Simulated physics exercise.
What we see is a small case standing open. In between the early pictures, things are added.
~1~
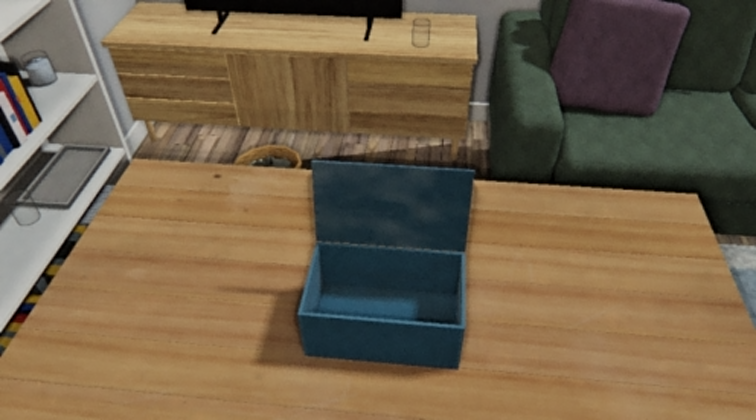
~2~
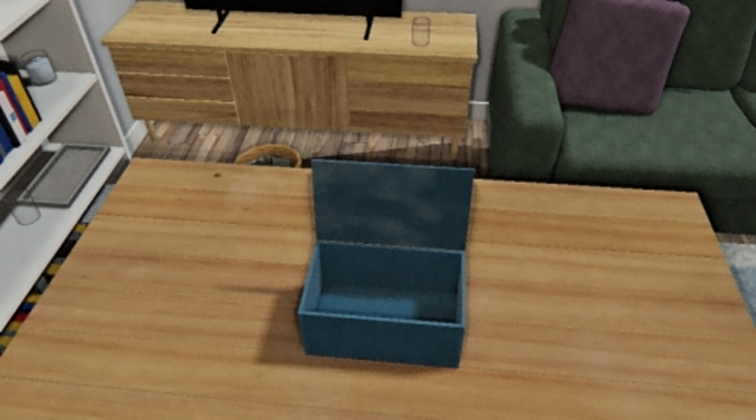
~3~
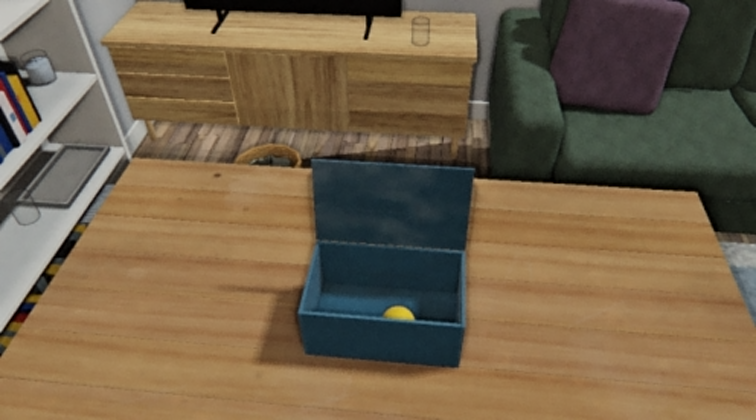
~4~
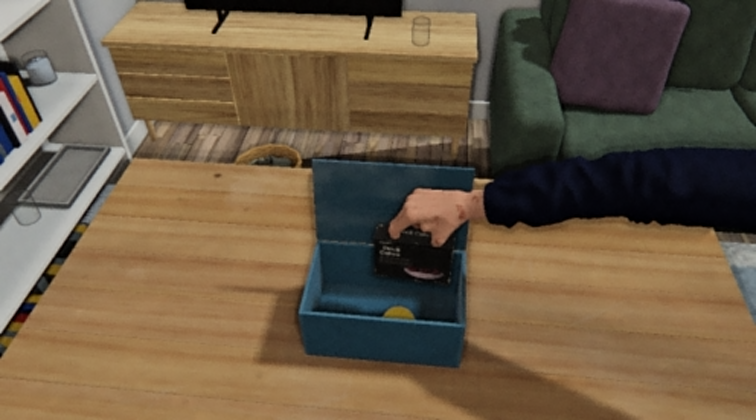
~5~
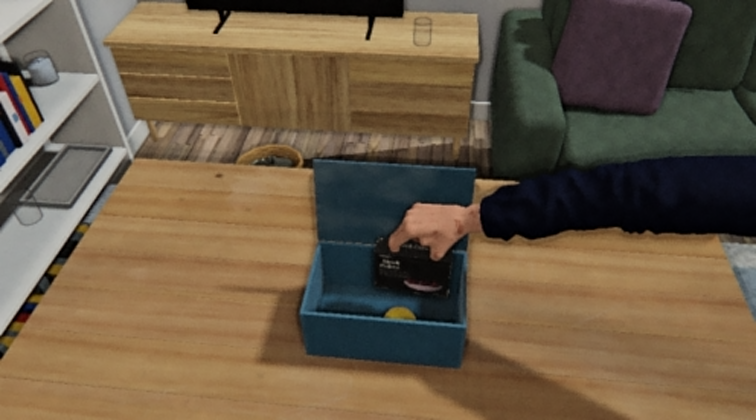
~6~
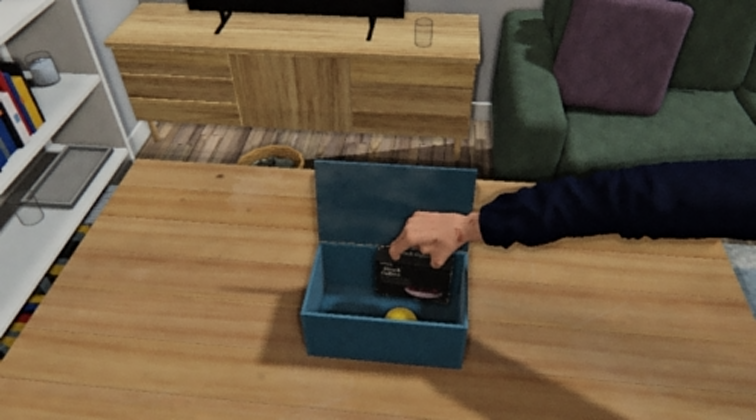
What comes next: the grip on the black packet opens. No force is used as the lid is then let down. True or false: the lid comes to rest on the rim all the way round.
True.
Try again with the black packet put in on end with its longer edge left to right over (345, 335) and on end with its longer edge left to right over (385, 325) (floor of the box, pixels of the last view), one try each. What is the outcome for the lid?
Well, the first time the lid can't get down, and the second time it gets all the way down.
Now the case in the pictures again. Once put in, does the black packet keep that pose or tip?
Simply put, the black packet remains unturned.
Then, 1.00 s later than the last frame, lid starting down; black packet moved a little near (413, 298).
Then, 1.70 s later than the last frame, lid 52° above the rim; black packet moved a little near (413, 298).
Then, 2.20 s later than the last frame, lid 13° above the rim; black packet moved a little near (413, 298).
When it is over, lid shut; moved from the start, black packet; yellow lemon as before. End places, in pixels of the last picture, black packet near (413, 298).
